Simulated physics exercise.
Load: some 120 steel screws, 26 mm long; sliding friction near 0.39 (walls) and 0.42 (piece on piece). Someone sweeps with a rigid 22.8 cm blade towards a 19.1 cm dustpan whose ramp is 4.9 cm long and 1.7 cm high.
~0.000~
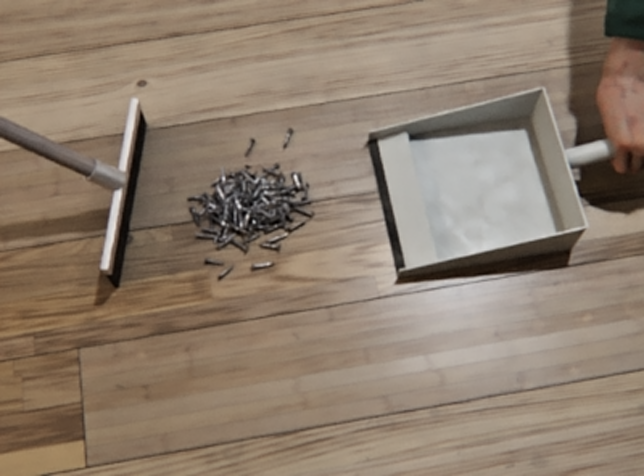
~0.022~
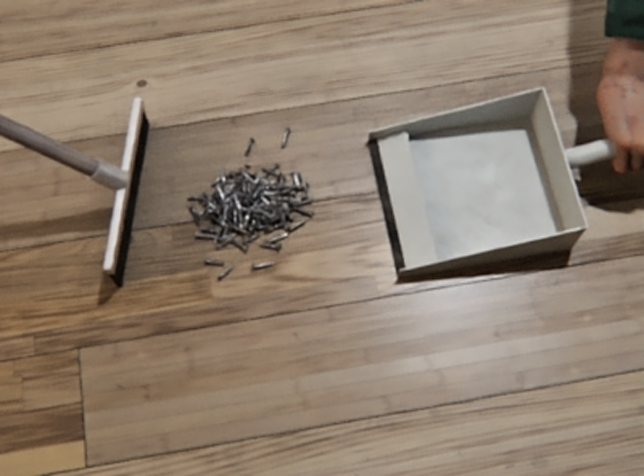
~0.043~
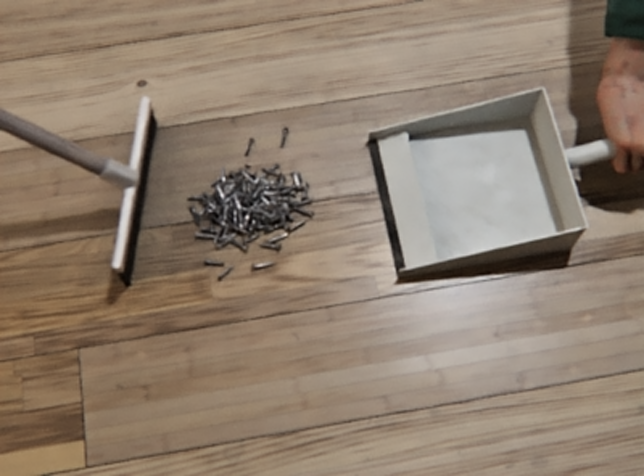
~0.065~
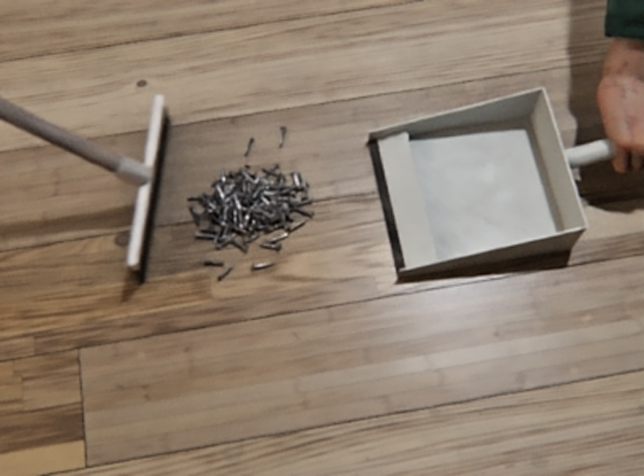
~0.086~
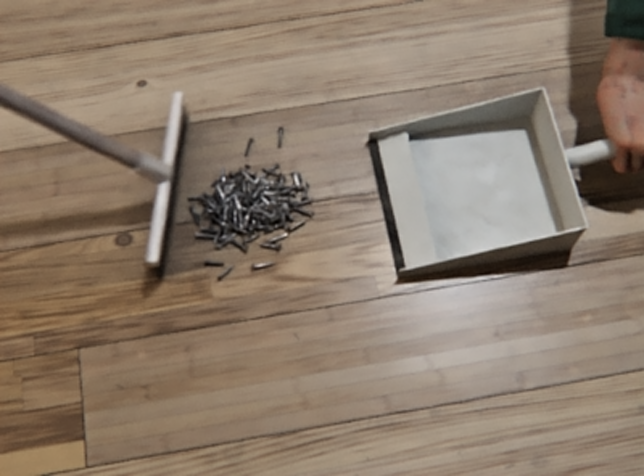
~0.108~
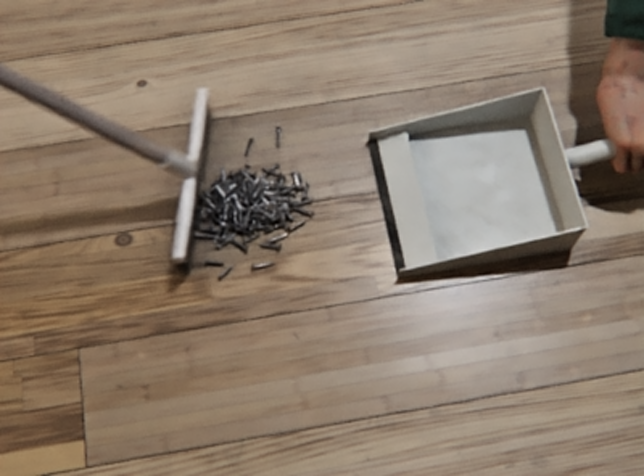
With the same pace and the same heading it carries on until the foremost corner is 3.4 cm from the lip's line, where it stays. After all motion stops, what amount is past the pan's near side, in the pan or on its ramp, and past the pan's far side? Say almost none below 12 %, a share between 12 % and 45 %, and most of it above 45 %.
Near side: Almost none. Pan: Most of it. Far side: Almost none.
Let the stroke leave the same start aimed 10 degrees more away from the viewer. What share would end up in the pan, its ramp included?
Roughly 40 per cent would finish in the pan or on its ramp.
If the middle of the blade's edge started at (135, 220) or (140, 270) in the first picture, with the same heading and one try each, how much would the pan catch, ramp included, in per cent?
About 60 and 60 per cent.
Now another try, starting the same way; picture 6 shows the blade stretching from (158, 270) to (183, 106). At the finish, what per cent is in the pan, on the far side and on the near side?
You'd see pan at 30, far at 5 and near at 5.
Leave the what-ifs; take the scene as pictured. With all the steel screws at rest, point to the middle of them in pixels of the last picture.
Close to pixel (400, 206).
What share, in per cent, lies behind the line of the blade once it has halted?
0 %.
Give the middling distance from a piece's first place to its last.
That distance is close to 22 cm.
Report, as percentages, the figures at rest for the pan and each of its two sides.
In per cent - near side 10, pan 55, far side 5.
After 0.18 s, middle of the blade 12 cm from the lip; 0 % over the lip, far side 0 %, near side 0 %.
After 0.23 s, middle of the blade 7 cm from the lip; 0 % over the lip, far side 5 %, near side 0 %.
Then, at 0.42 s, middle of the blade 6 cm from the lip; 60 % over the lip, far side 5 %, near side 10 %.
At rest (2.0 s), near side 10 %, pan 55 %, far side 5 %, in front of the lip or behind the blade 30 %.
